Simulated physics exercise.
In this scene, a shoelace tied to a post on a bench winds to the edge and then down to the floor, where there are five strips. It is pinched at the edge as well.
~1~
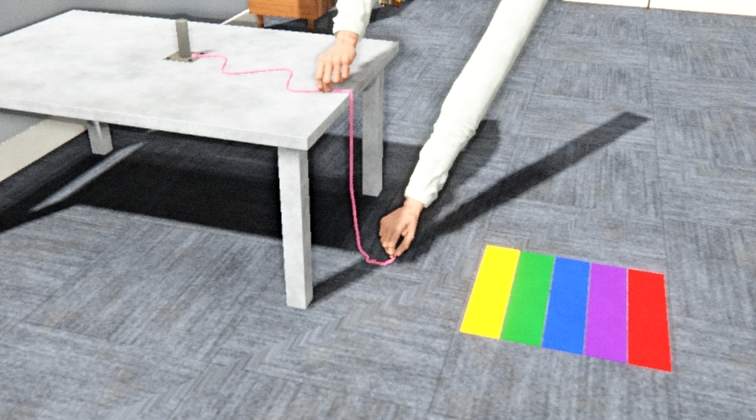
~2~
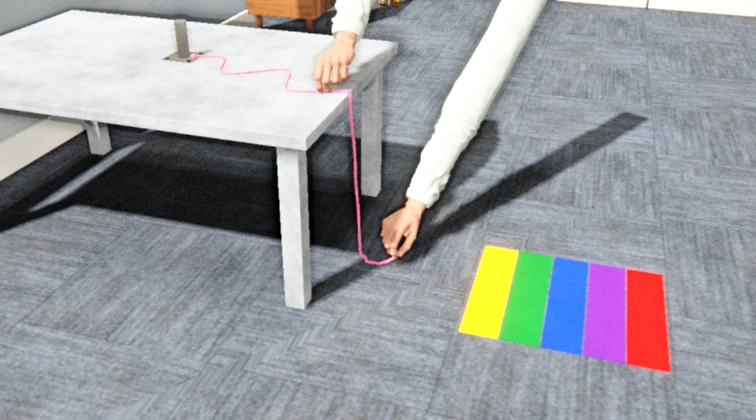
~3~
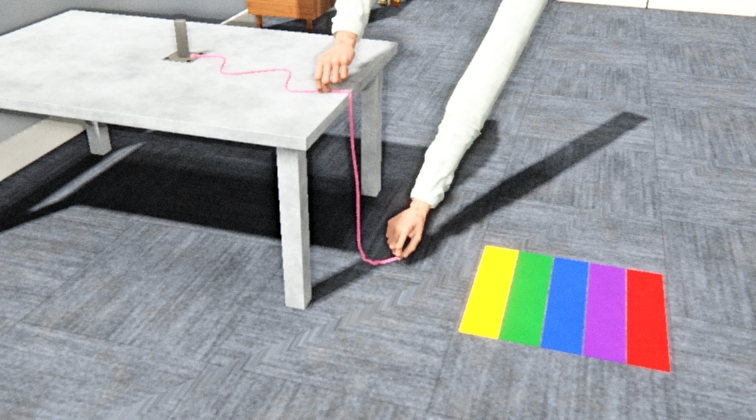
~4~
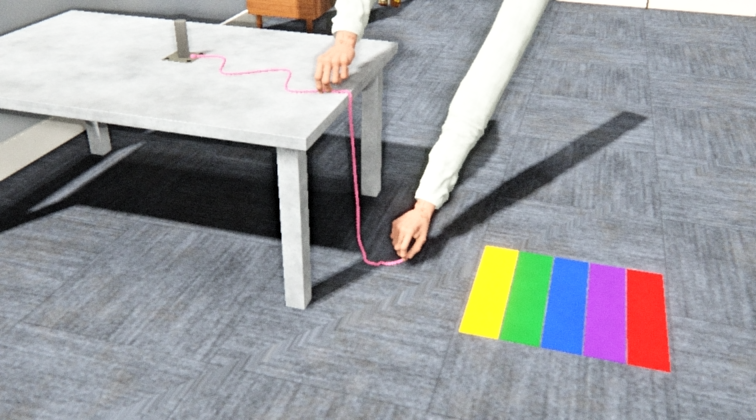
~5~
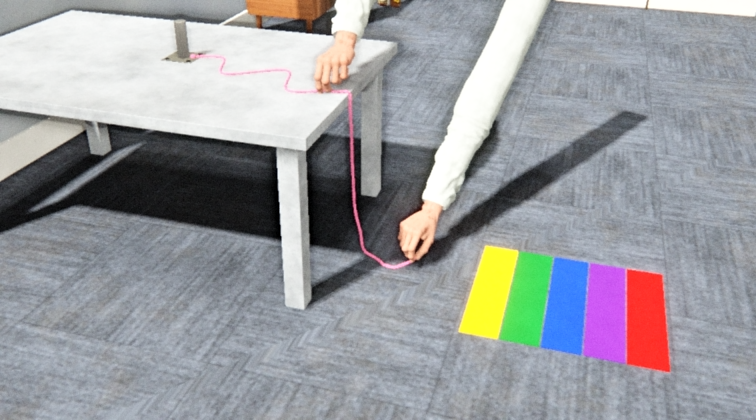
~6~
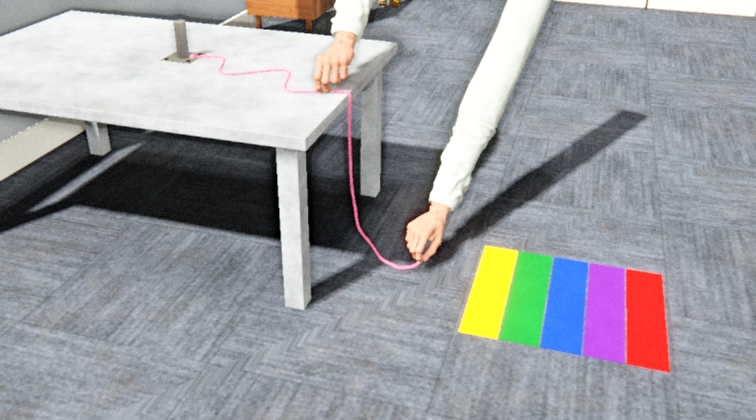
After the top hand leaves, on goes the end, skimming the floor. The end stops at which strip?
At the purple strip.
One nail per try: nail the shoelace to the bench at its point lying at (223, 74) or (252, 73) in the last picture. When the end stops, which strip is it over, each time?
Strip per try: Blue / blue.
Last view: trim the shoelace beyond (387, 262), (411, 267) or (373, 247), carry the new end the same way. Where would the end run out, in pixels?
Try by try, the places come out as (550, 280), (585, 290) and (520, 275).
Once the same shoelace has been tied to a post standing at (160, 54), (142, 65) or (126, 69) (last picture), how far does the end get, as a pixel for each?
(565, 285), (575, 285) and (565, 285).
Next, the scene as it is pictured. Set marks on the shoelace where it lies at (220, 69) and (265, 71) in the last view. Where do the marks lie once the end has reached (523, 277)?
Roughly (246, 68) for the first and (294, 78) for the second.
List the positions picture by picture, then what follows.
In the first picture, end (395, 254); yellow (484, 317); green (524, 324); blue (565, 332); purple (606, 340); red (649, 348).
In the second picture, end (397, 255); shoelace through (224, 58) (251, 72) (286, 85) (350, 98) (355, 173) (360, 244).
In the third picture, end (402, 256).
In the fourth picture, end (407, 257); shoelace through (224, 59) (251, 73) (286, 85) (350, 99) (355, 173) (360, 244).
In the fifth picture, end (415, 258).
In the sixth picture, end (422, 260); shoelace through (224, 59) (251, 73) (285, 85) (349, 99) (351, 173) (369, 242).
Soon after, end near (523, 277); over green.
After that, end near (575, 286); over blue.
At the stop, end near (606, 291); over purple. It gets as far as the purple strip.
